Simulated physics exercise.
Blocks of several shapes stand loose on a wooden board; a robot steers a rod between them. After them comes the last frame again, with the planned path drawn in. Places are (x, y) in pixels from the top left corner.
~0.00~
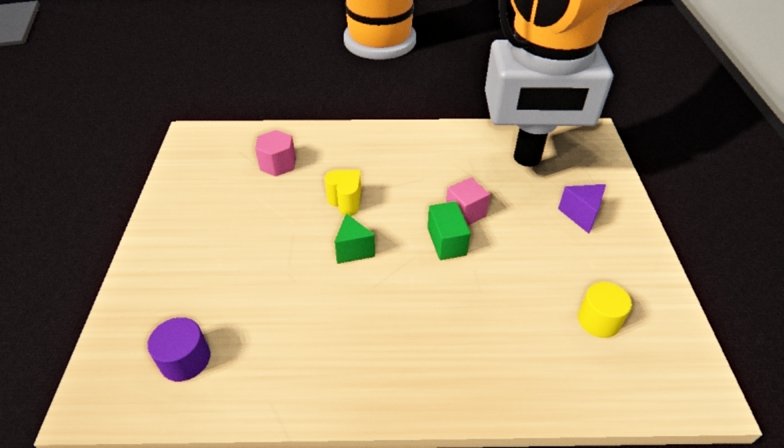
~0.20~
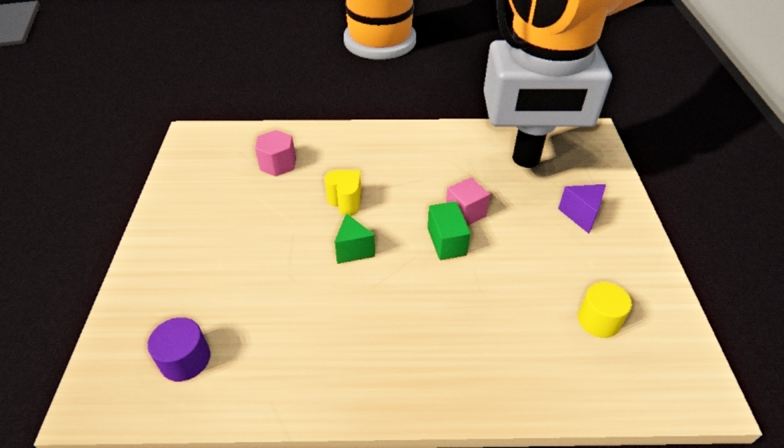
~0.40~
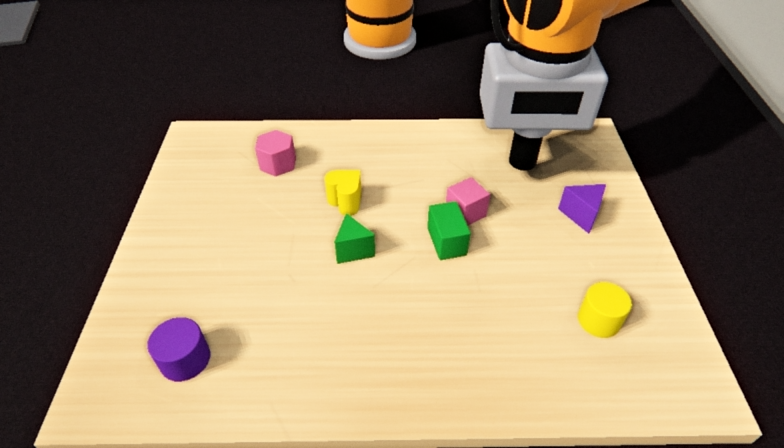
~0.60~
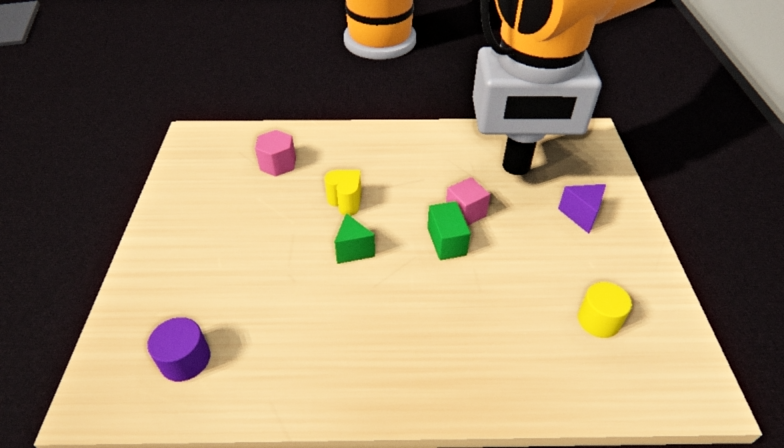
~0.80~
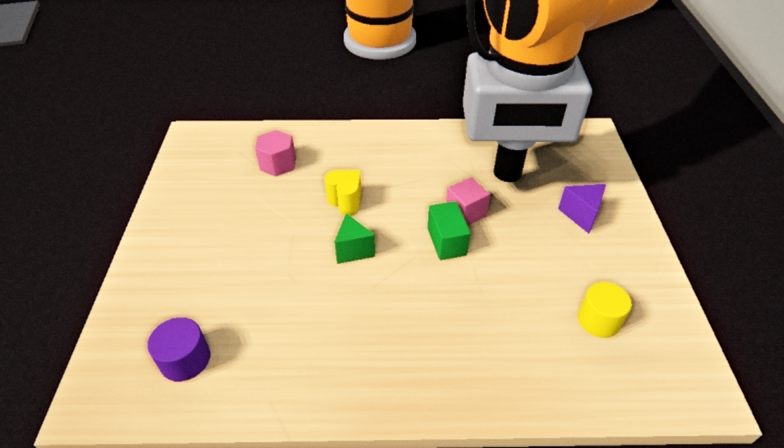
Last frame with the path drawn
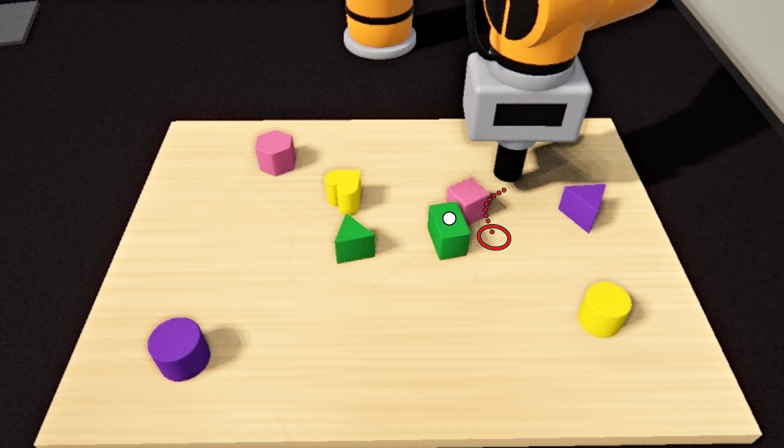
We see a robot arm holding a dark rod over a wooden board scattered with pink, yellow, green and purple blocks; the rod stays nearly still, then shifts slightly left and toward the viewer, while the blocks remain in place.
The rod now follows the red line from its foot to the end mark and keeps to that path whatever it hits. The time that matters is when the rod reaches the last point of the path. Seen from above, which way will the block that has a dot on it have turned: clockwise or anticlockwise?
It makes a counterclockwise turn.
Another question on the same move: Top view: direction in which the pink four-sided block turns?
Answer: Clockwise.
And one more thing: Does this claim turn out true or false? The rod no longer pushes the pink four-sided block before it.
Verdict: True.
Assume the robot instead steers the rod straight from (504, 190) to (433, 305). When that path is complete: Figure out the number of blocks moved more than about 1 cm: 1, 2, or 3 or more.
Moved: 2.
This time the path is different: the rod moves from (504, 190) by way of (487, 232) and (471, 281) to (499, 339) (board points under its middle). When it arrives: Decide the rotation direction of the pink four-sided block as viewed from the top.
It goes clockwise.
Drawn move, from (504, 190) by way of (488, 201) and (487, 218) to (494, 237); the dot is on the green rectangular block.
What follows on the original path. Halfway along, rod (488, 193); green rectangular block (444, 221), turned 15° anticlockwise; pink four-sided block (462, 195), turned 20° clockwise.
At the end, rod (497, 220); green rectangular block (443, 221), turned 20° anticlockwise; pink four-sided block (460, 196), turned 25° clockwise; purple three-sided block still.
